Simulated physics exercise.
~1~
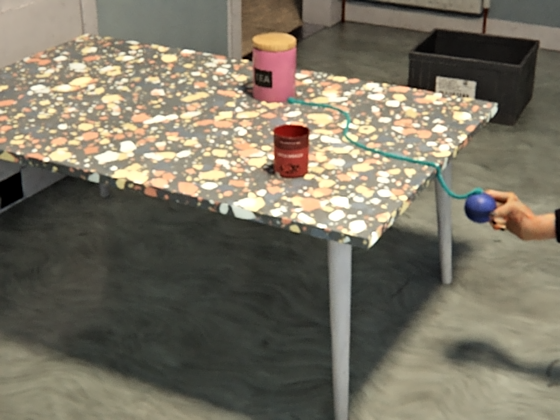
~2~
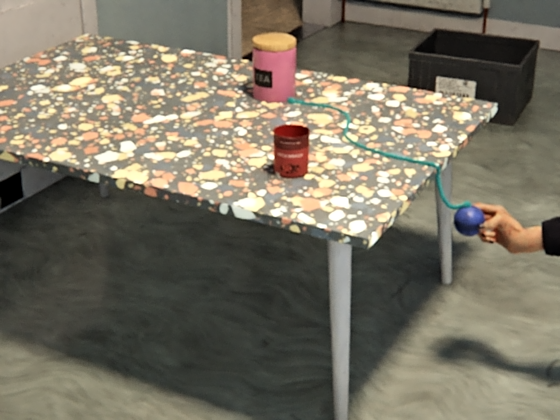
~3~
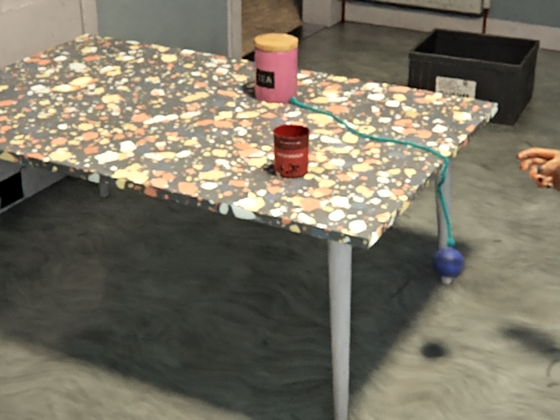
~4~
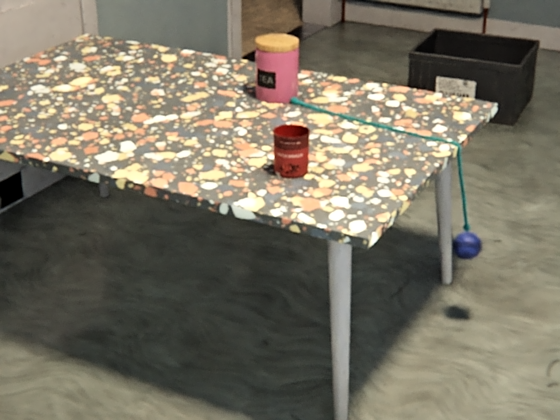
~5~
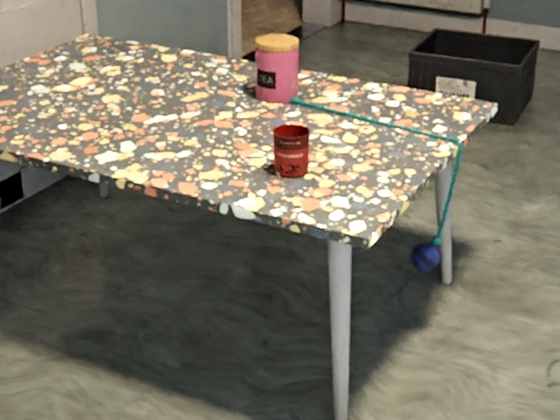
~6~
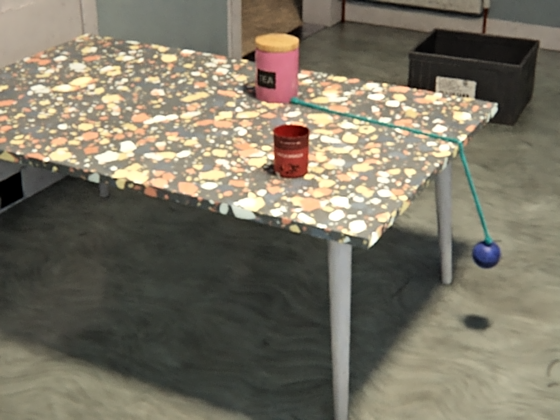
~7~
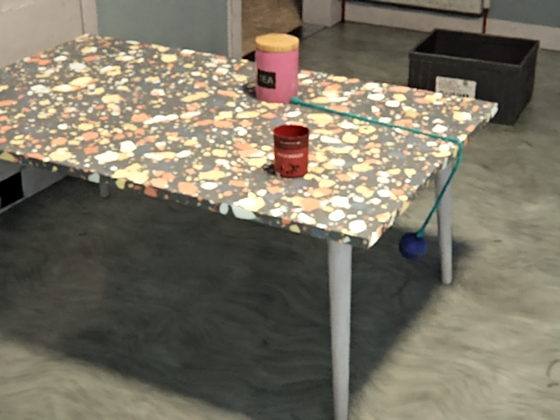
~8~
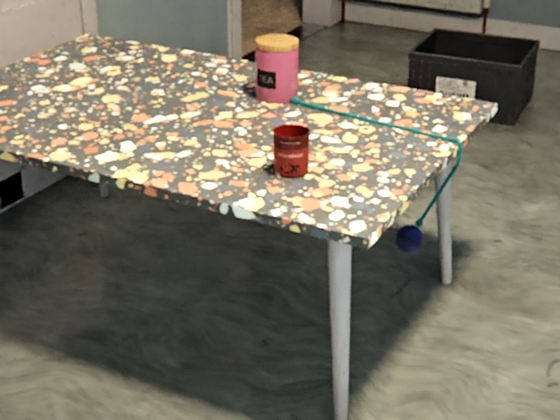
At a speckled table, a hand releases a corded blue ball, which drops and swings below the edge, cup and canister unmoved.
